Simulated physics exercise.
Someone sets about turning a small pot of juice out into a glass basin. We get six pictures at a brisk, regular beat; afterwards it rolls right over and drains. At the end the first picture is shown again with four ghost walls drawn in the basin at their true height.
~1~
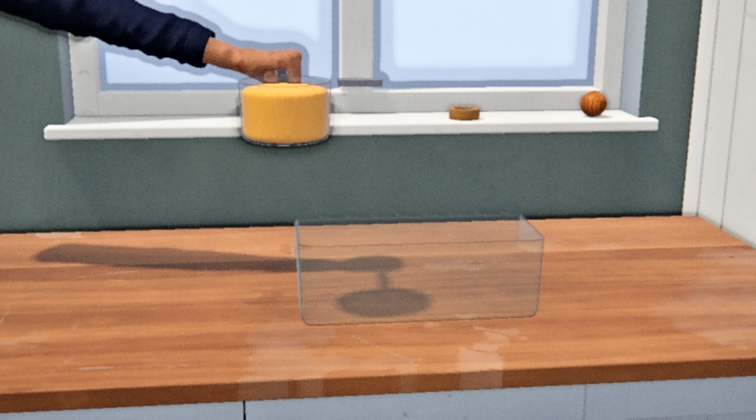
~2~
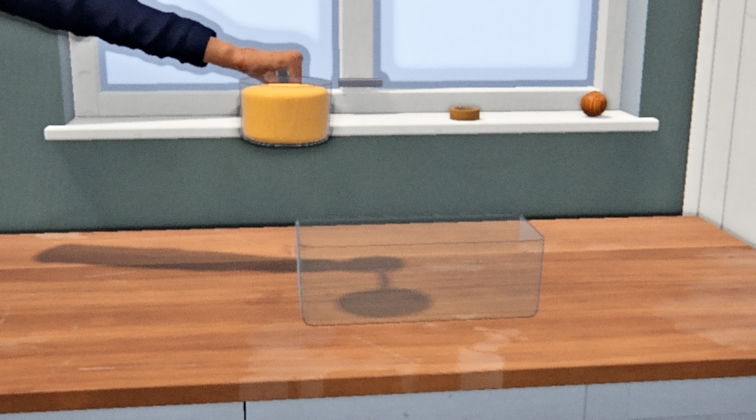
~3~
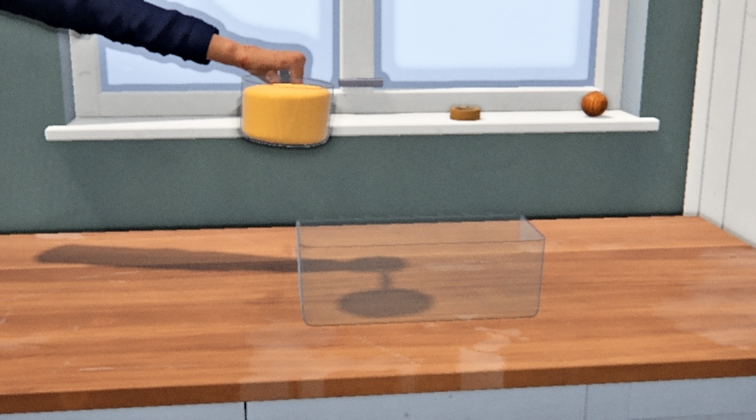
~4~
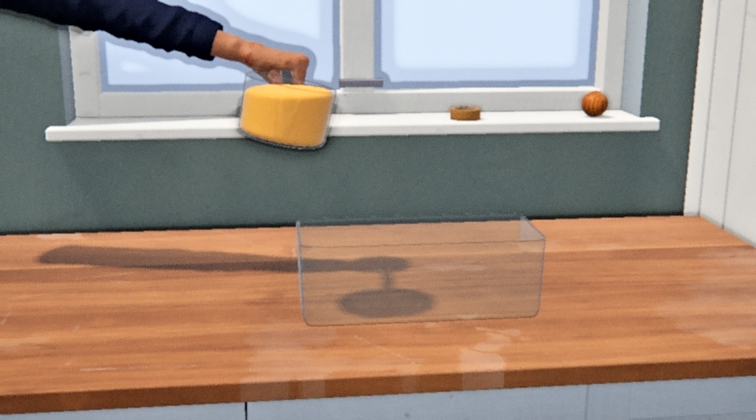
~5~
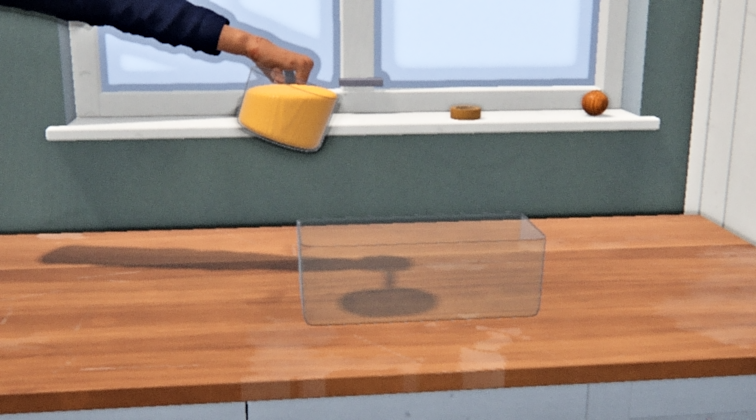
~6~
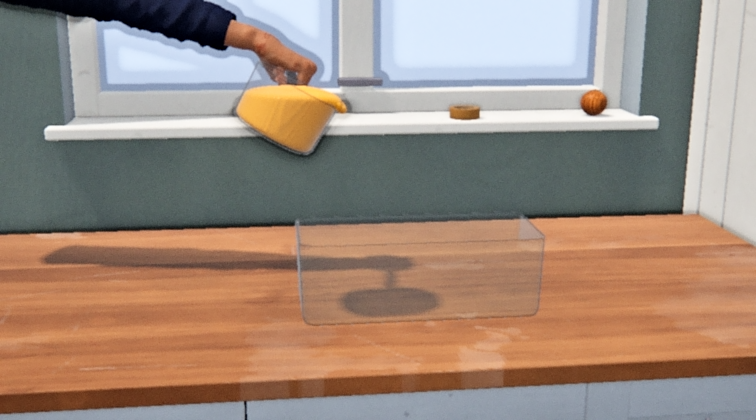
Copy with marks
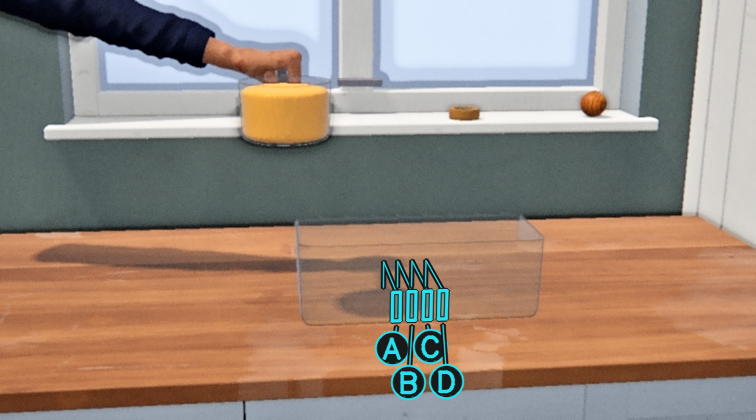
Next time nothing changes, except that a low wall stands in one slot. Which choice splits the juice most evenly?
Position A.
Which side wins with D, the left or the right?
The left one.
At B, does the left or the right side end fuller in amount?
The left one.
On the marked copy, A at (396, 326); B at (412, 325); C at (427, 325); D at (442, 324).
If A is chosen, about 47 % ends left of the wall and 52 % right of it.
If B is chosen, about 79 % ends left of the wall and 19 % right of it.
If C is chosen, about 94 % ends left of the wall and 5 % right of it.
If D is chosen, about 89 % ends left of the wall and 9 % right of it.
